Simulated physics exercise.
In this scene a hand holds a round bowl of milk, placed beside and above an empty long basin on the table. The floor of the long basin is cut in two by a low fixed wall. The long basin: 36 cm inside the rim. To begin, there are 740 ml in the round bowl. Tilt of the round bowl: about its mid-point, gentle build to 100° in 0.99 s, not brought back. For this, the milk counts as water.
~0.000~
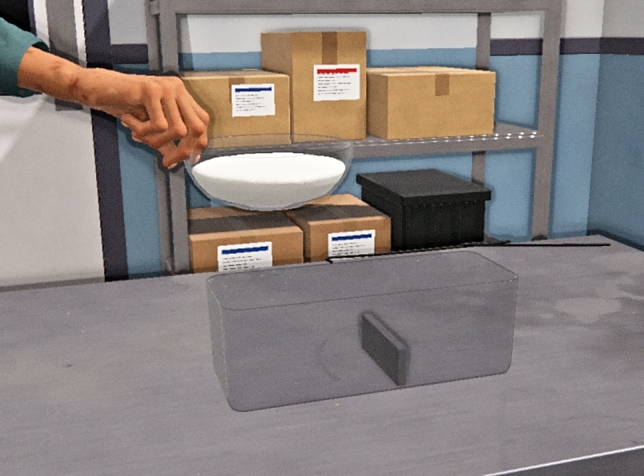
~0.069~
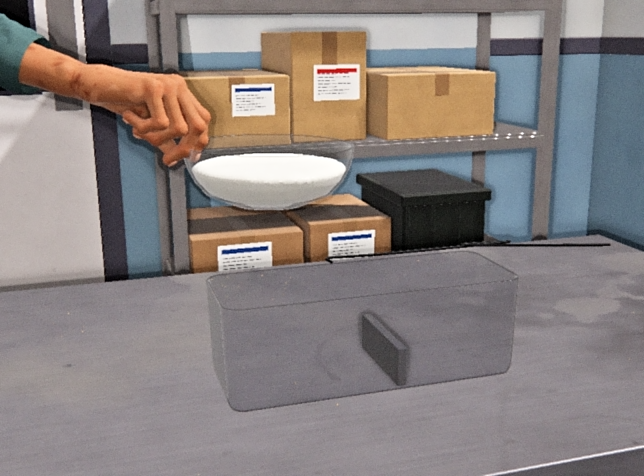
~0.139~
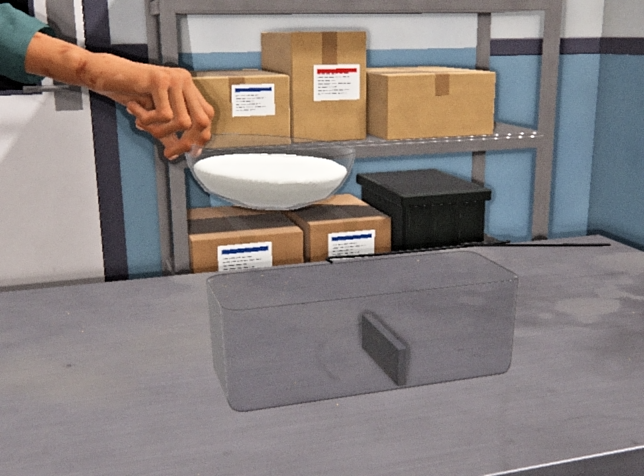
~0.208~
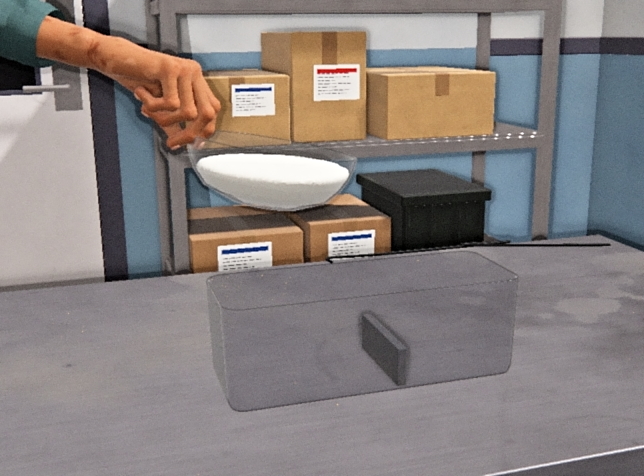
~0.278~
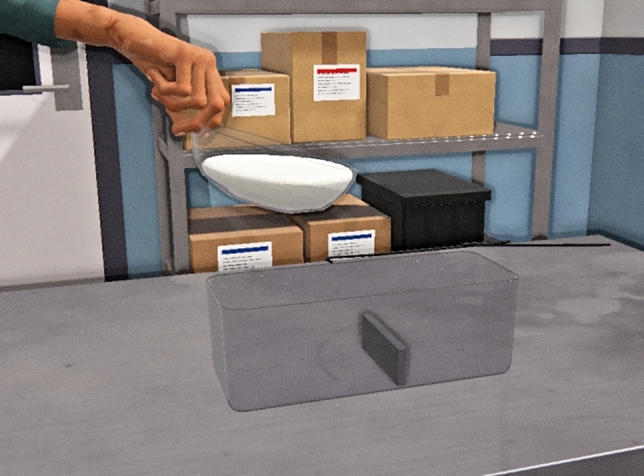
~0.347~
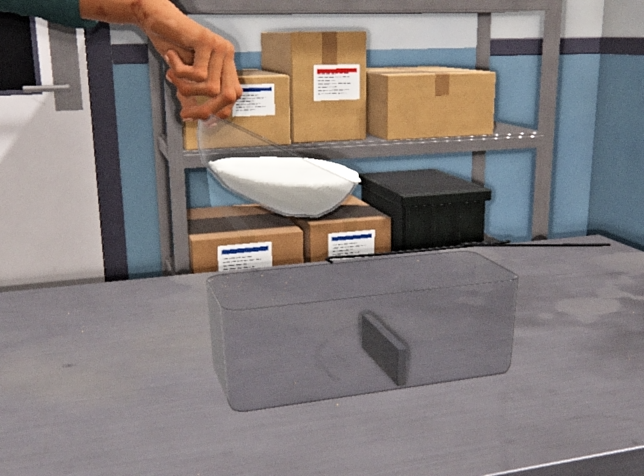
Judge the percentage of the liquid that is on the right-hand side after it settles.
My estimate is 51 %.
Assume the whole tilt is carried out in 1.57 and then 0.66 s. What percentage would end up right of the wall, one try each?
Result: 60 per cent, then 45 per cent.
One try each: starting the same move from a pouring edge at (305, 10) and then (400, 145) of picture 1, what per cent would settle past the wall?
Try 1: Approx. 35 %; try 2: Approx. 85 %.
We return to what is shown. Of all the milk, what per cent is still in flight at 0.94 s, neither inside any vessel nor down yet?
About 2 per cent.
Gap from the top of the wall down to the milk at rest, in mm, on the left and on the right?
Noted: Left near 36 mm, right near 28 mm.
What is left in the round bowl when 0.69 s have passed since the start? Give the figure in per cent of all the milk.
Roughly 16 %.
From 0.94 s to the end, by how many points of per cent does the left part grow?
Roughly 2 percent.
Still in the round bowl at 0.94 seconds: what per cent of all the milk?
Roughly 0 per cent.
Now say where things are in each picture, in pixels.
In the first picture, it leans 0°; its right rim is at (348, 142); the milk meets the walls at (191, 169) and (341, 160); the long basin's rim runs from (214, 294) to (496, 265); the wall's top is at (383, 332).
In the second picture, it leans 1°; its right rim is at (348, 144); the milk meets the walls at (191, 169) and (340, 161).
In the third picture, it leans 5°; its right rim is at (349, 149); the milk meets the walls at (193, 166) and (341, 165).
In the fourth picture, it leans 11°; its right rim is at (351, 157); the milk meets the walls at (196, 164) and (343, 166).
In the fifth picture, it leans 18°; its right rim is at (351, 169); the milk meets the walls at (201, 164) and (348, 167).
In the sixth picture, it leans 27°; its right rim is at (350, 182); the milk meets the walls at (209, 166) and (343, 173); 4 per cent is over the edge.
Then, 0.69 s in, the tilt is 79° and 16 per cent is still to pour, 14 is left of the wall and 42 right of it.
Then, 0.94 s in, the tilt is 99° and 0 per cent is still to pour, 44 is left of the wall and 51 right of it.
Then, 1.20 s in, the tilt is 100° and 0 per cent is still to pour, 46 is left of the wall and 51 right of it.
Then, 1.49 s in, the tilt is 100° and 0 per cent is still to pour, 46 is left of the wall and 51 right of it.
Finally, 46 per cent lies left of the wall, 51 right of it and 3 outside.
